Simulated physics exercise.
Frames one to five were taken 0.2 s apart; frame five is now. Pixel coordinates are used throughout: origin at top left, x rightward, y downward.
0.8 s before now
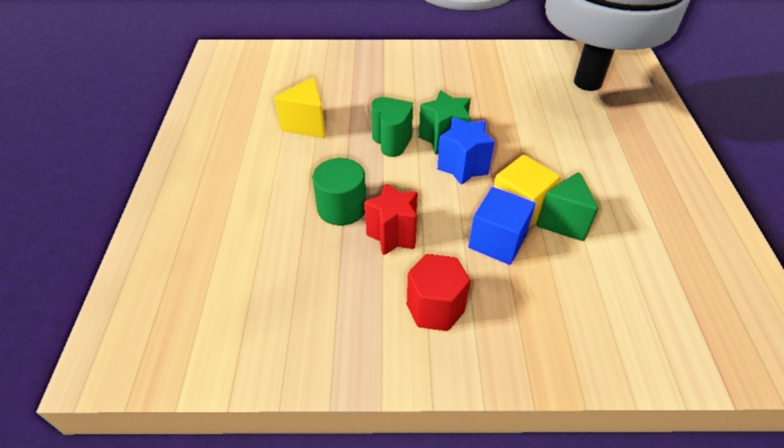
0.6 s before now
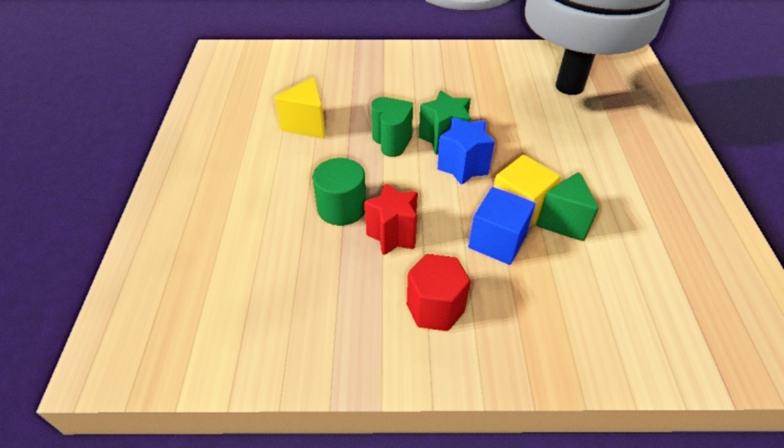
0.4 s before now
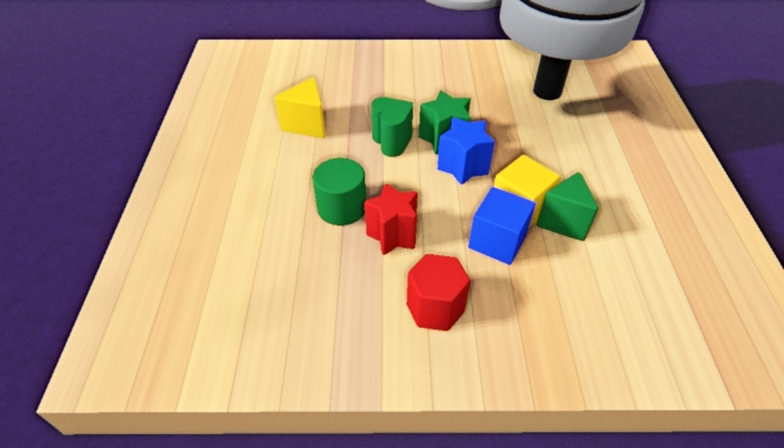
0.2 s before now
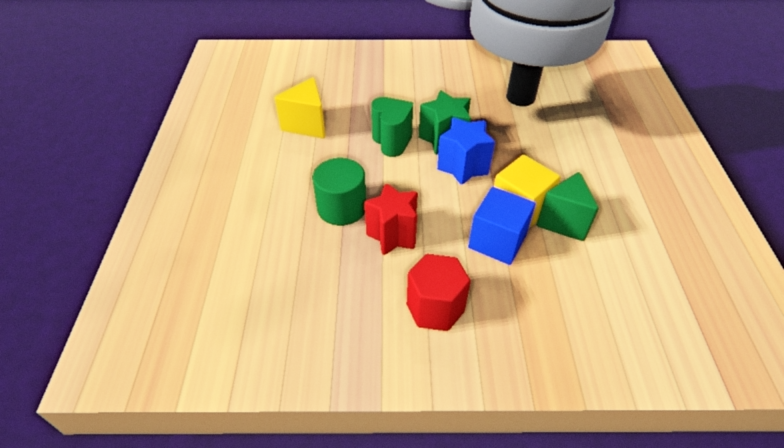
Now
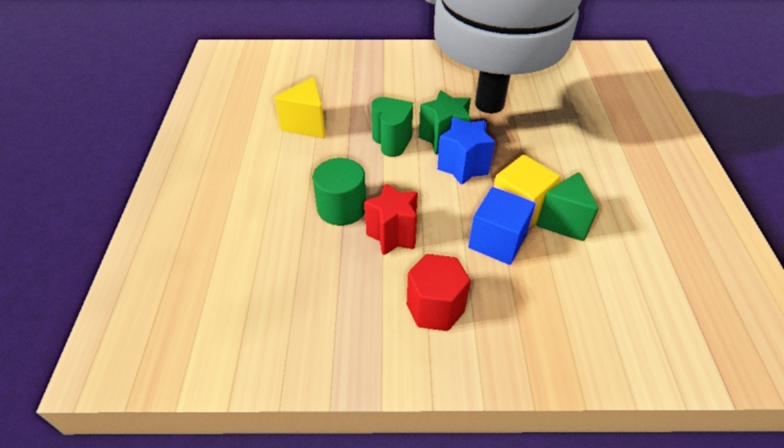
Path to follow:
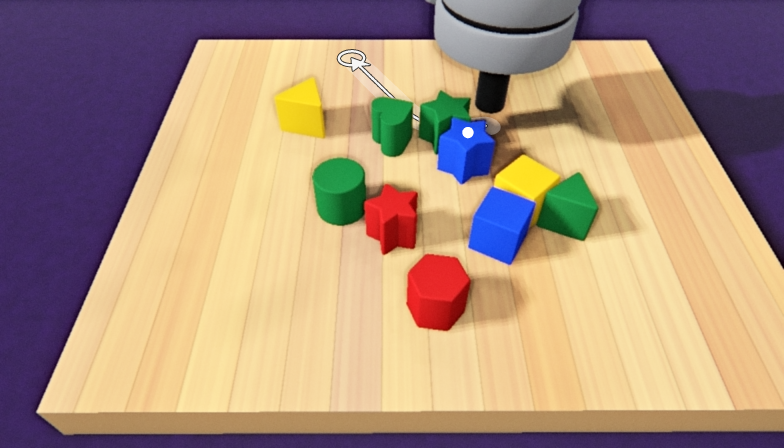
A robotic arm with a black rod tip moves steadily left and slightly downward above a wooden board, nearing the green and blue star-shaped blocks, while all the red, green, blue and yellow blocks stay still.
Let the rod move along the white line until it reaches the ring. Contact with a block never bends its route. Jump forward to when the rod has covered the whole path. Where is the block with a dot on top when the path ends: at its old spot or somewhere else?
Once the path ends, it is where it was.
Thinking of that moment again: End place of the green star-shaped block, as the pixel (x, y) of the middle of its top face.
For the centre of its top, I'd go with (417, 107).
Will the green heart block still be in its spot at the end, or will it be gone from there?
It shifts position.
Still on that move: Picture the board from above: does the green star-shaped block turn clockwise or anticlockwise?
Prediction: Counterclockwise.
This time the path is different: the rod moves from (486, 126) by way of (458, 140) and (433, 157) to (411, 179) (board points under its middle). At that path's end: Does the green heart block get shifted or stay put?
It will end up elsewhere.
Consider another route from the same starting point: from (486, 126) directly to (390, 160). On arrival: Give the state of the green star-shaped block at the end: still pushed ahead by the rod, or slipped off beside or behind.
By then it is in front of the rod.
Path on the board, from (486, 126) through (420, 120) and (382, 88) to (352, 58); the dot is on the blue star-shaped block.
On the path given first. One third of the way, rod at (421, 99); green heart block at (372, 115); green star-shaped block at (417, 107), turned 80° anticlockwise.
Two thirds of the way, rod at (381, 67); green heart block at (372, 115); green star-shaped block at (417, 107), turned 80° anticlockwise.
At the end, rod at (350, 38); green heart block at (372, 115); green star-shaped block at (417, 107), turned 80° anticlockwise; blue star-shaped block in place.
